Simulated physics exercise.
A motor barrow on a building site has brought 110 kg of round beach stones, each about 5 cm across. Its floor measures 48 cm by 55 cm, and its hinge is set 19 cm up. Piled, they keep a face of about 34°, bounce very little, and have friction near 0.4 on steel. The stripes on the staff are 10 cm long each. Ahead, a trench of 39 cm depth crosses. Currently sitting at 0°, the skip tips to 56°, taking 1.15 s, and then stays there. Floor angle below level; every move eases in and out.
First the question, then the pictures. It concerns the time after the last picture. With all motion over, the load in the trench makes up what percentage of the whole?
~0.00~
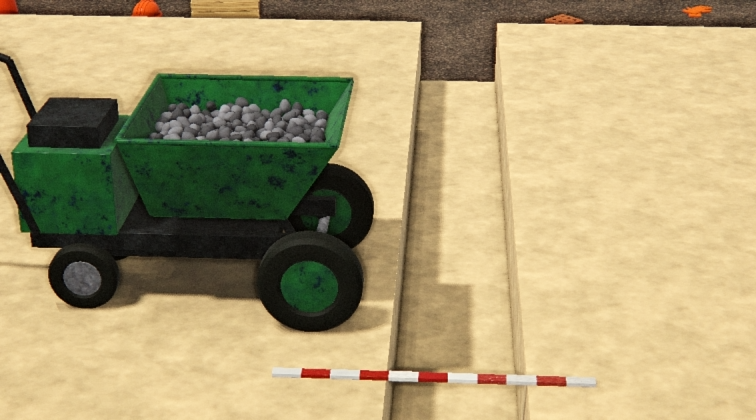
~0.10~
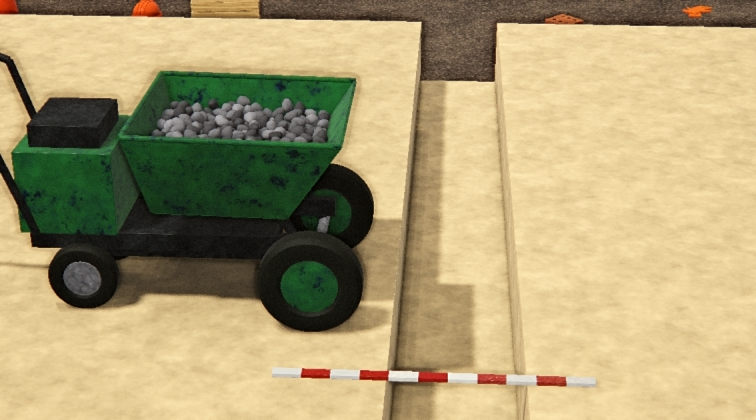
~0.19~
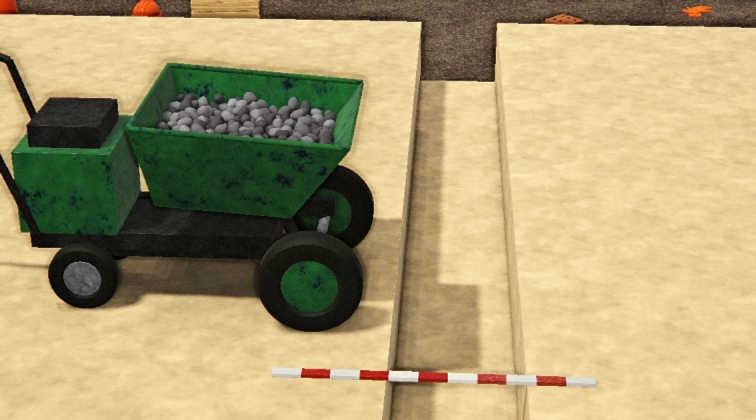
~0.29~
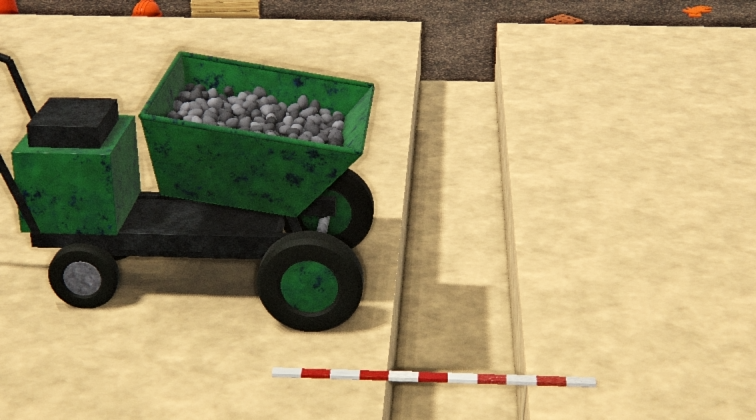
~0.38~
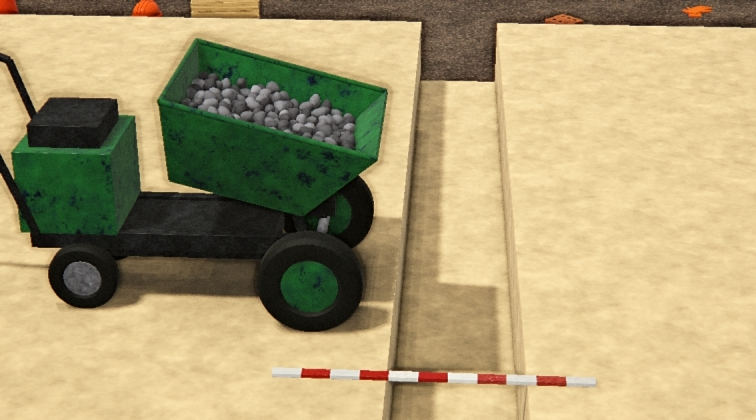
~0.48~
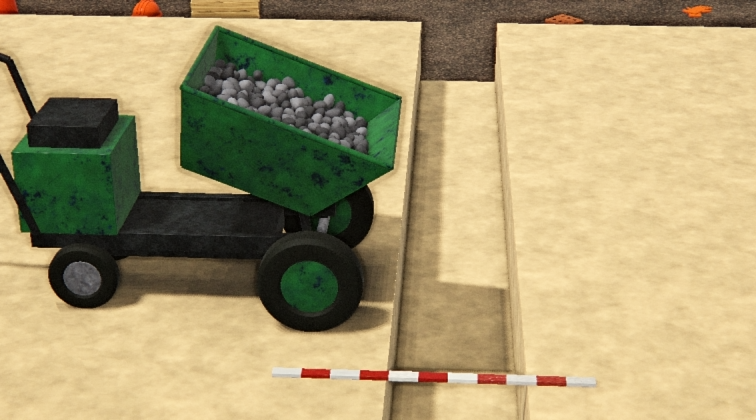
It makes up about 34 percent of the whole load.
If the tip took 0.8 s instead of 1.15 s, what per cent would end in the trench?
About 30 percent, I'd say.
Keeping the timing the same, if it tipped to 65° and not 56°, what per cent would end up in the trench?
It comes out at about 60 percent.
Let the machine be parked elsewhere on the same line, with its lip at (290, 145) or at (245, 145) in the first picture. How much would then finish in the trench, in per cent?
From the first place around 45 per cent, from the other around 45.
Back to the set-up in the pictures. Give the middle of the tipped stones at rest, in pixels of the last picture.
I'd point somewhere around (494, 374).
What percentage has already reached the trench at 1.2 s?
Close to 5 per cent at that time.
After 0.9 s the floor is at 47°; 100 % in the skip; the foremost stones are at (413, 186).
After 1.2 s the floor is at 56°; 93 % in the skip, 7 % in the trench; the foremost stones are at (510, 255).
After 1.6 s the floor is at 56°; 70 % in the skip, 19 % in the trench, 10 % past the trench; the foremost stones are at (604, 302).
After 3.5 s the floor is at 56°; 55 % in the skip, 34 % in the trench, 12 % past the trench; the foremost stones are at (731, 277).
